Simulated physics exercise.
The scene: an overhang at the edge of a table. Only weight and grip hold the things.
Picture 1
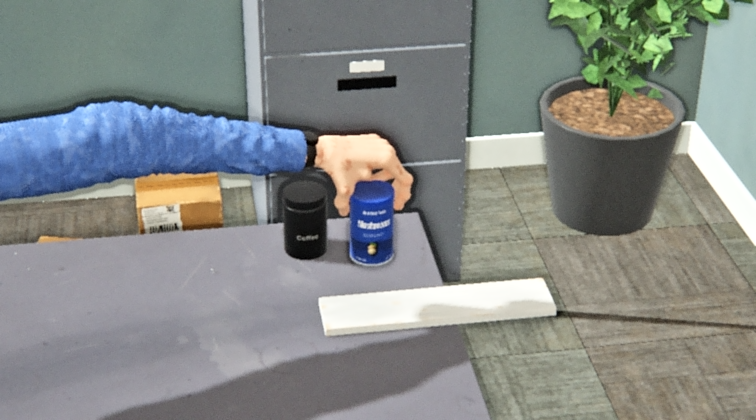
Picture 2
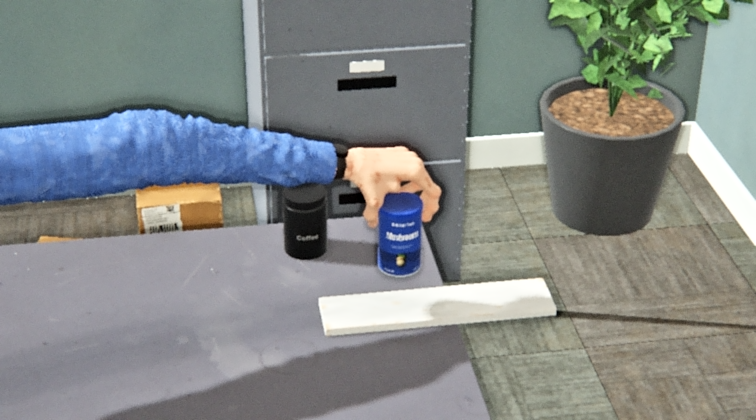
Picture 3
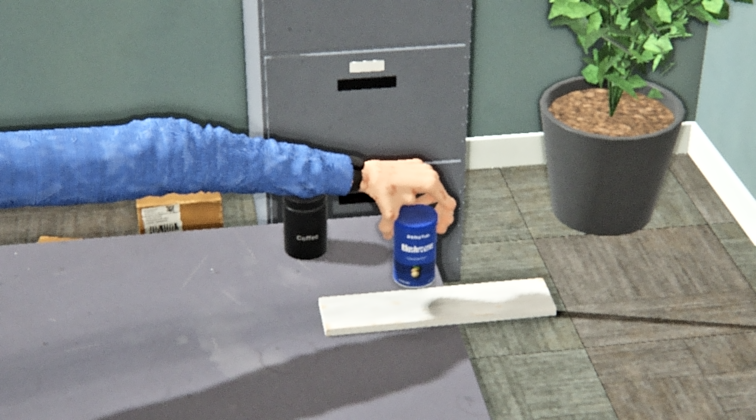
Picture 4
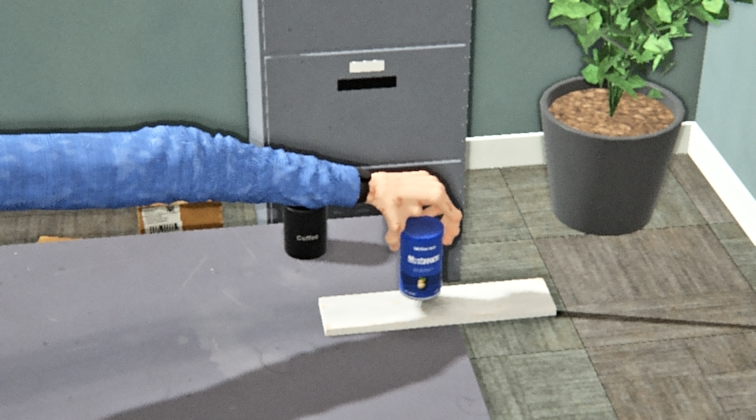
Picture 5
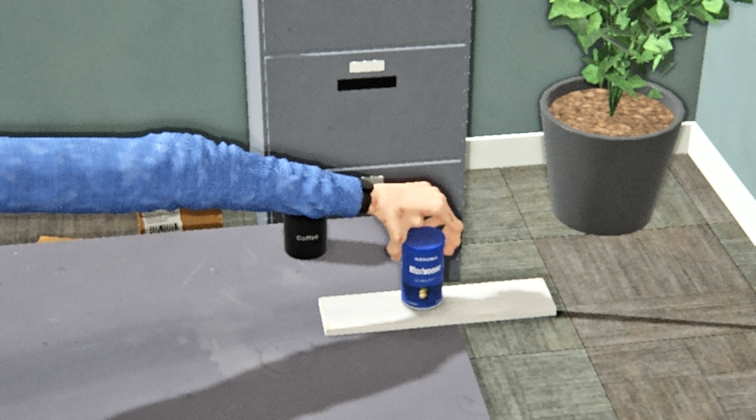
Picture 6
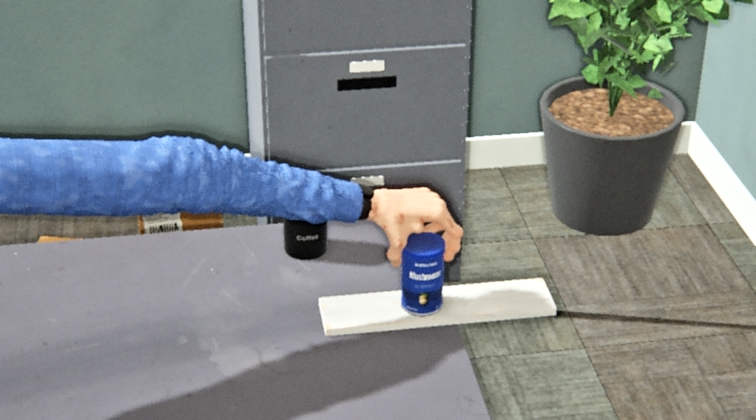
At the edge of a gray table, a hand in a blue sleeve grips a blue tin beside a black canister, with a white board jutting past the table's edge. The hand moves the tin right and toward the viewer, over the board, then lowers it onto the board and keeps hold of it.
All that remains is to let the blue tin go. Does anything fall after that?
The board holds.
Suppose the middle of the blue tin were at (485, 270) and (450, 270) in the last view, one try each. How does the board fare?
In the first case it tips off the edge; in the second case it keeps its balance.
Then, 0.80 s later than the last frame, all is still.
Then, 1.70 s later than the last frame, blue tin resting near (422, 274).
When it is over, all 3 as before. End places, in pixels of the last picture, blue tin near (422, 274). The board keeps its balance.
